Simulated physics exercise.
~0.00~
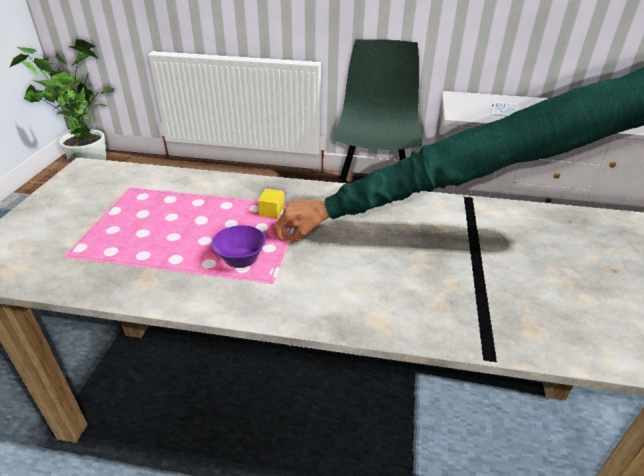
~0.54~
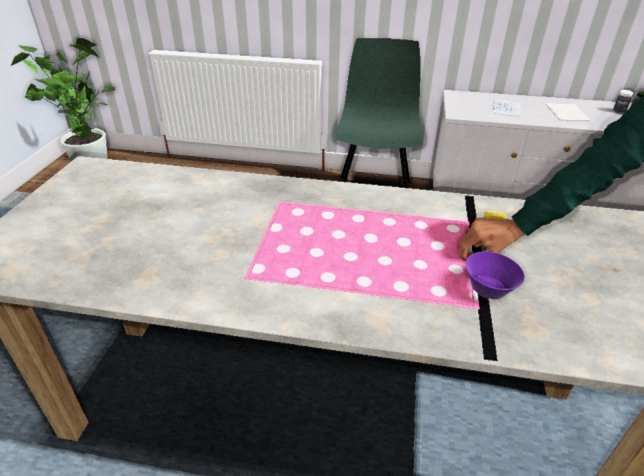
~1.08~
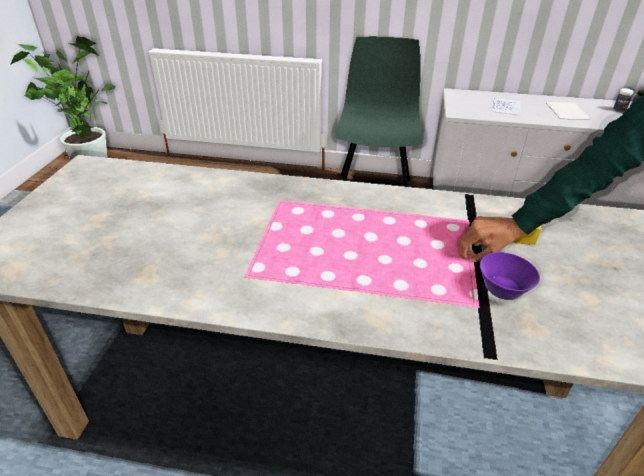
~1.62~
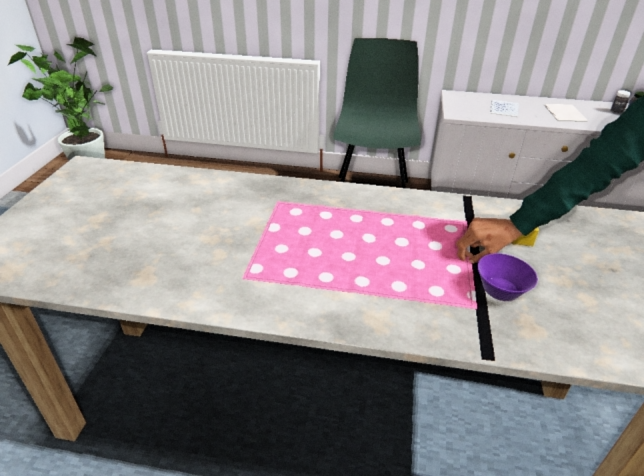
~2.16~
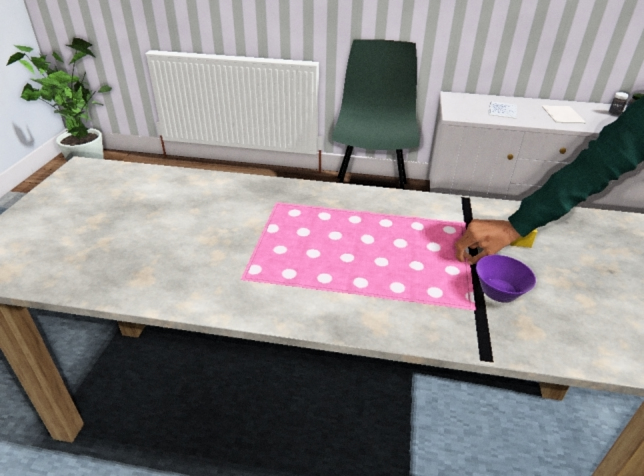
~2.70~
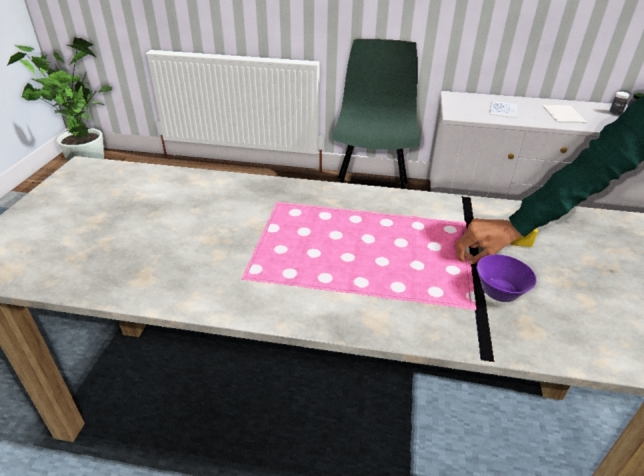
At first, a pink cloth with white polka dots lies on the left side of a stone-topped table, carrying a purple bowl and a yellow block, while a green-sleeved hand grips its right edge. The hand pulls the cloth far to the right, taking both objects along, until its leading edge reaches a black tape line. There the cloth stops, and the block and bowl carry on past its edge. Both slide slightly farther right on the bare table. Finally, they rest beyond the tape, the block partly hidden behind the hand, which stays at the cloth's edge.
